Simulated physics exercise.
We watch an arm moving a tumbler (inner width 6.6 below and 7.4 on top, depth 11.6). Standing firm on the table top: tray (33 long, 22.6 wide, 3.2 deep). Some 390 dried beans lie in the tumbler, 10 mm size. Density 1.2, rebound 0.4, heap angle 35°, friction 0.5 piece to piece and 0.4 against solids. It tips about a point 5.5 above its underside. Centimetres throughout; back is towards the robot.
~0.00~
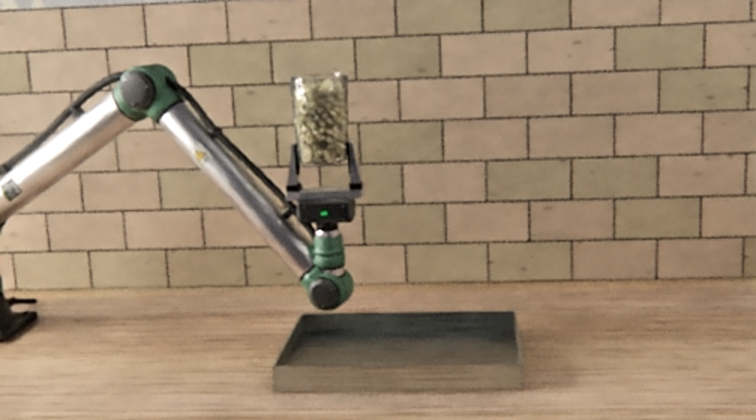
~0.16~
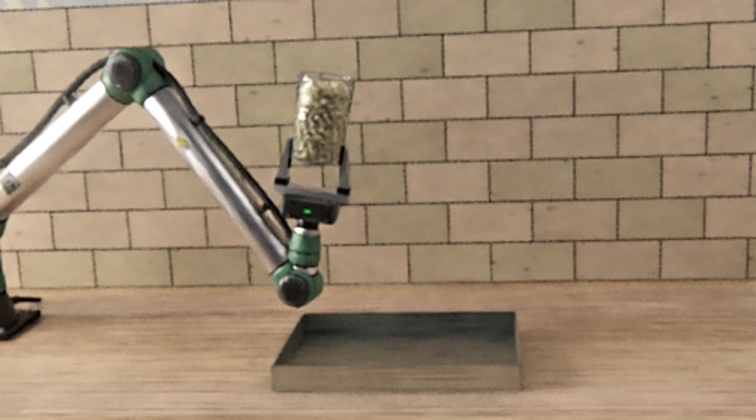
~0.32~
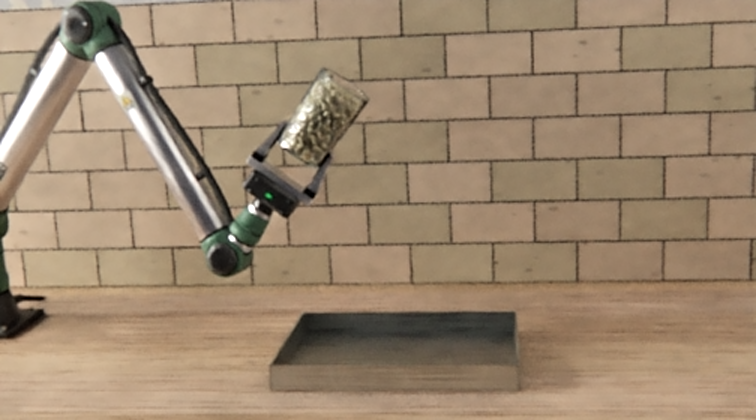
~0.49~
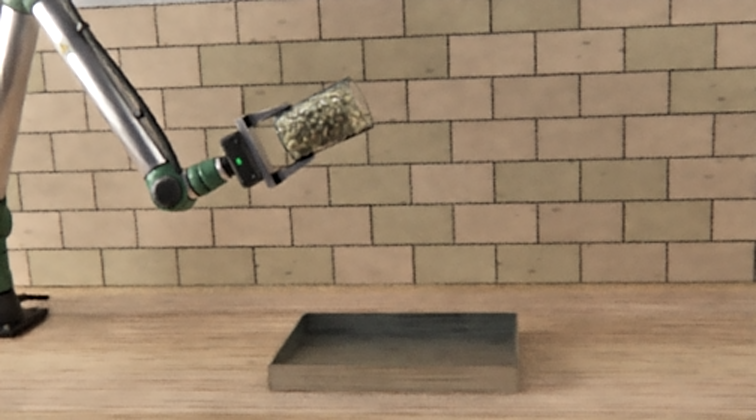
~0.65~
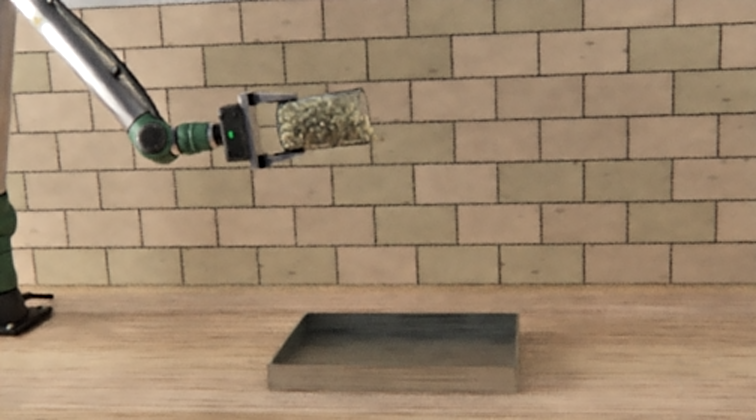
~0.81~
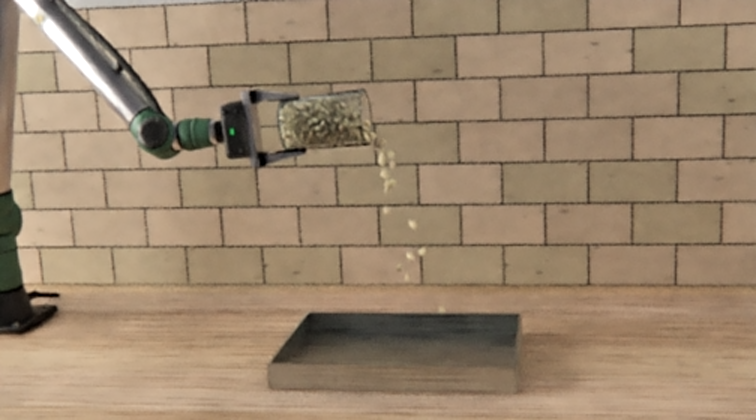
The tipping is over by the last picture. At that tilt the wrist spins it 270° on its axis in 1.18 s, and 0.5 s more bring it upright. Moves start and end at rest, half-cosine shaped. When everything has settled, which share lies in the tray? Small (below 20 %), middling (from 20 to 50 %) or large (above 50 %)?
Share in the tray: Middling (from 20 to 50 %).
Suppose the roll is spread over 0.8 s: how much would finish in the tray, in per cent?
Then about 25 per cent.
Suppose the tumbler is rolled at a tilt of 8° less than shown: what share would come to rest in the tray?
It would be near 20 per cent.
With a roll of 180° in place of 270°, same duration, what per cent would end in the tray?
Then about 20 per cent.
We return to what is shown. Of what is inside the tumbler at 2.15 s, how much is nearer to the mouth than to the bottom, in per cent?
Roughly 40 per cent.
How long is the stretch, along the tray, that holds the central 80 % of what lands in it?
Some 16 cm.
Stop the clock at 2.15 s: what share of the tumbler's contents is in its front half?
Some 40 per cent.
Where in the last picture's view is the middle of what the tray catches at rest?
At about (440, 354).
After 1.48 s, tipped 86°, highest piece 38 above the table; 324 in the tumbler, 41 in the tray, 22 in flight or on a rim.
After 2.15 s, tipped 65°, highest piece 37 above the table; 269 in the tumbler, 114 in the tray, 1 on the table or floor, 3 in flight or on a rim.
After 2.69 s, upright, highest piece 40 above the table; 269 in the tumbler, 117 in the tray, 1 on the table or floor.
After 3.39 s, upright, highest piece 40 above the table; 269 in the tumbler, 117 in the tray, 1 on the table or floor.
In the end, 269 in the tumbler, 117 in the tray, 1 on the table or floor. That is 30 % in the tray.
